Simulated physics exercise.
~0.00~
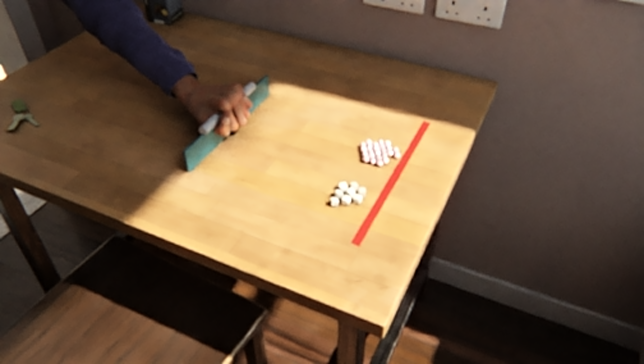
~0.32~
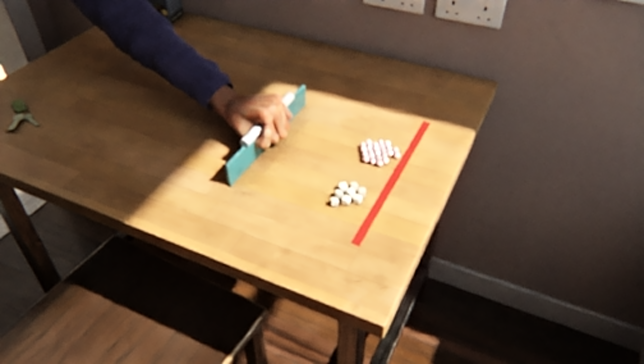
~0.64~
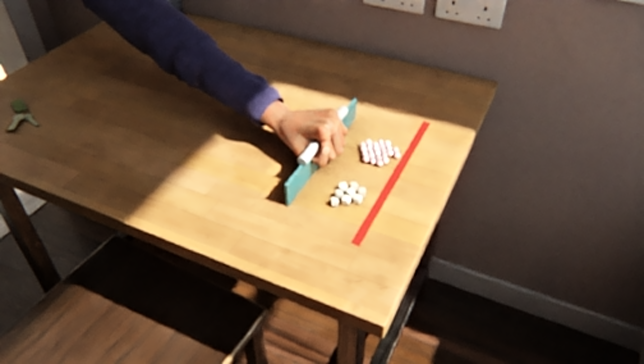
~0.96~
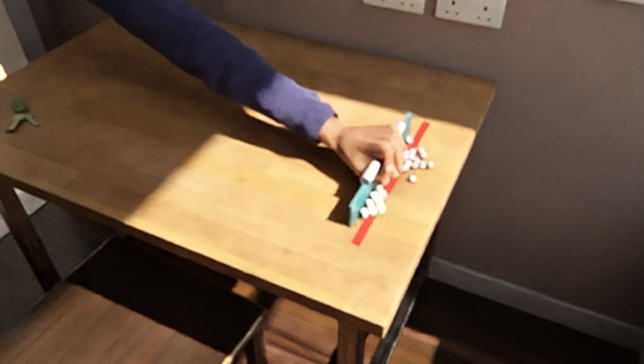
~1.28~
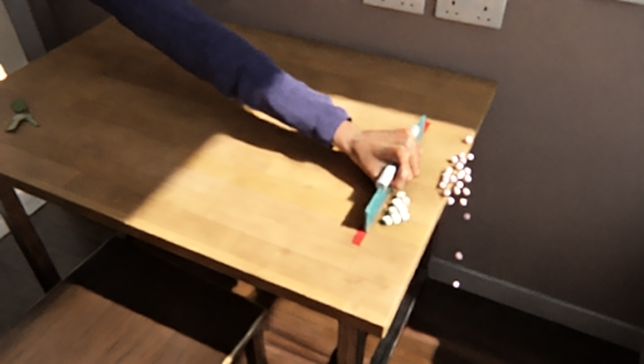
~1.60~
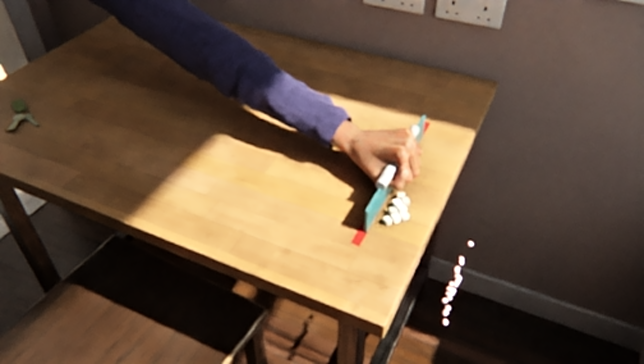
We see a hand slide a teal scraper rightward across a wooden table, pushing two clusters of small white pieces toward a strip of red tape. The scraper stops at the tape; the far cluster spills over the table's edge and falls, while the near cluster stays on top.
